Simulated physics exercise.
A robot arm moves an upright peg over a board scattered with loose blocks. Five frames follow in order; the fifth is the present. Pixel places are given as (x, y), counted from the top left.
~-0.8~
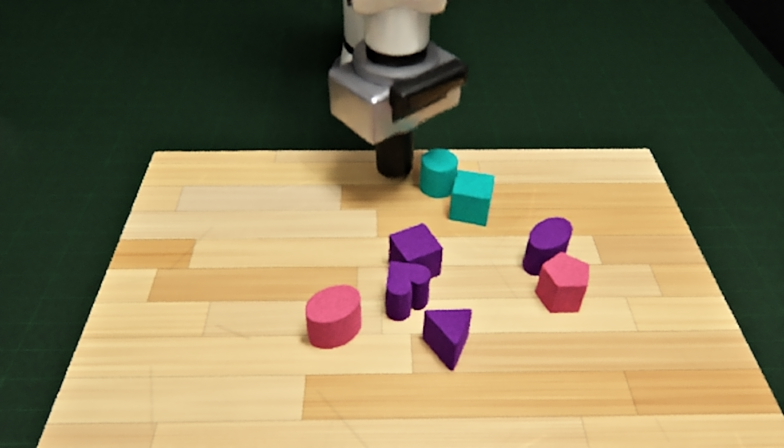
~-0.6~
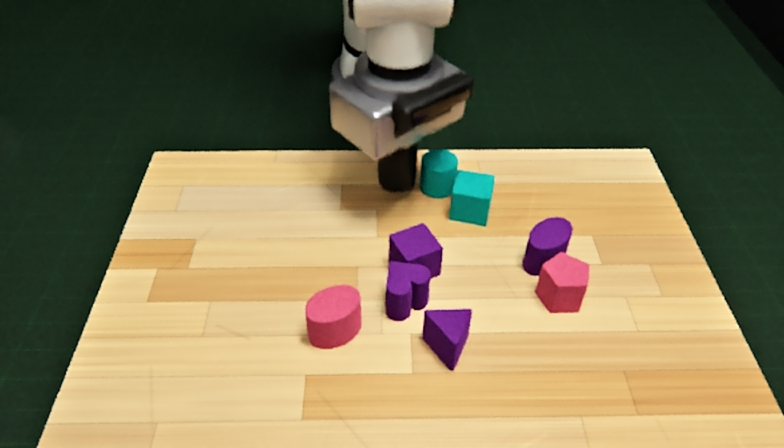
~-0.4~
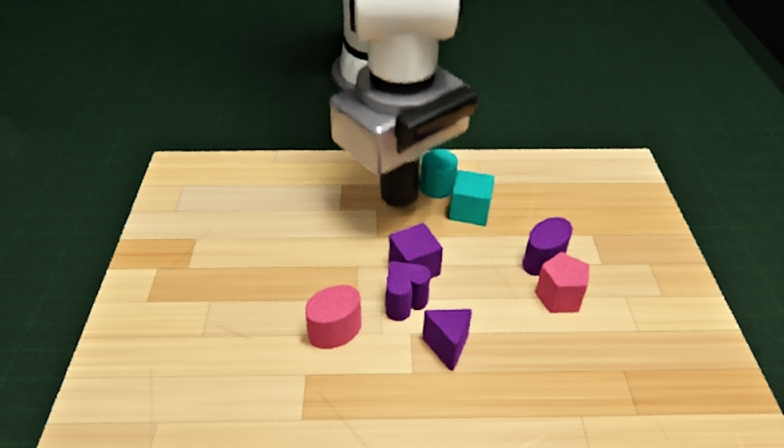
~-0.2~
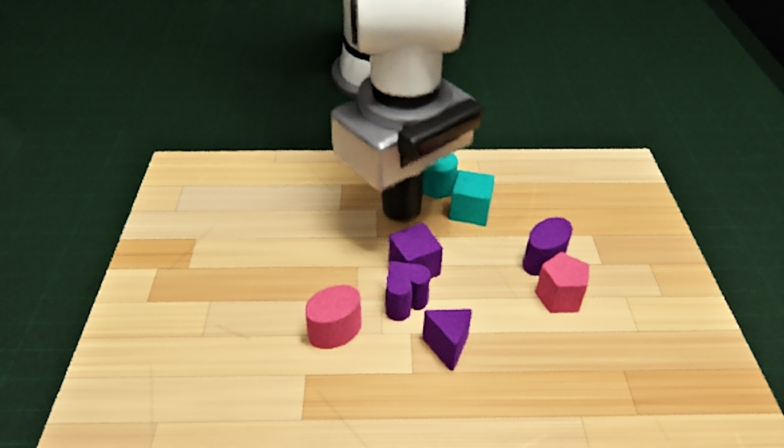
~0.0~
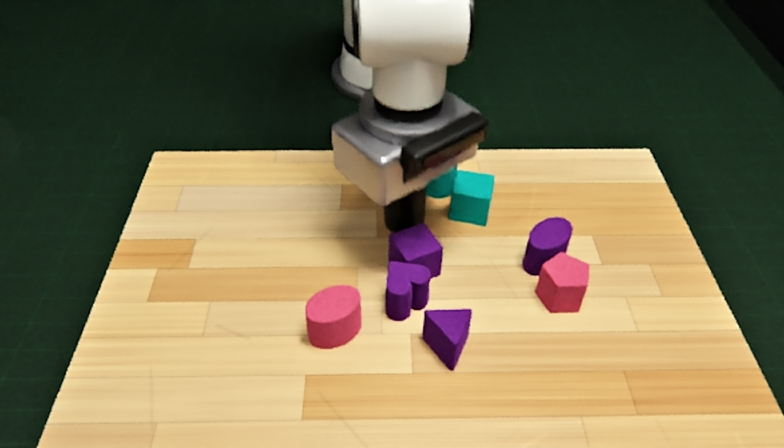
A robot arm holding a dark upright peg reaches over a light wooden board on a dark green surface, seen from a fixed, raised view at the front. Teal blocks sit near the back, purple blocks and a pink oval around the middle, and a purple oval beside a pink pentagon at right. The peg moves steadily forward to the purple square piece, while every block stays still.
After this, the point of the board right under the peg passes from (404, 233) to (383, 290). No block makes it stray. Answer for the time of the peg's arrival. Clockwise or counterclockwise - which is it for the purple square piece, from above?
Viewed from the top, it goes anticlockwise.
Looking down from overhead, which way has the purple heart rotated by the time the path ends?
It is turned clockwise.
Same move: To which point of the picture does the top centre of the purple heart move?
Answer: (405, 301).
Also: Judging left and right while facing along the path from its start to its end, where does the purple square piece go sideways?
It's pushed left.
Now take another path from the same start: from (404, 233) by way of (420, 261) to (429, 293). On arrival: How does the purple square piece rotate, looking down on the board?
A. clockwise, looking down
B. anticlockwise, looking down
The correct letter is A.
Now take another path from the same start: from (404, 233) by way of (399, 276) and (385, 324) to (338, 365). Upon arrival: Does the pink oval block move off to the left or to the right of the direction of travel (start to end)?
The right.
On the path given first. Halfway along, peg (394, 250); purple heart (408, 295), turned 30° clockwise; purple square piece (417, 261), turned 20° anticlockwise.
At the end, peg (383, 279); pink oval block unmoved; purple heart (405, 301), turned 20° clockwise; purple square piece (426, 273), turned 35° anticlockwise.
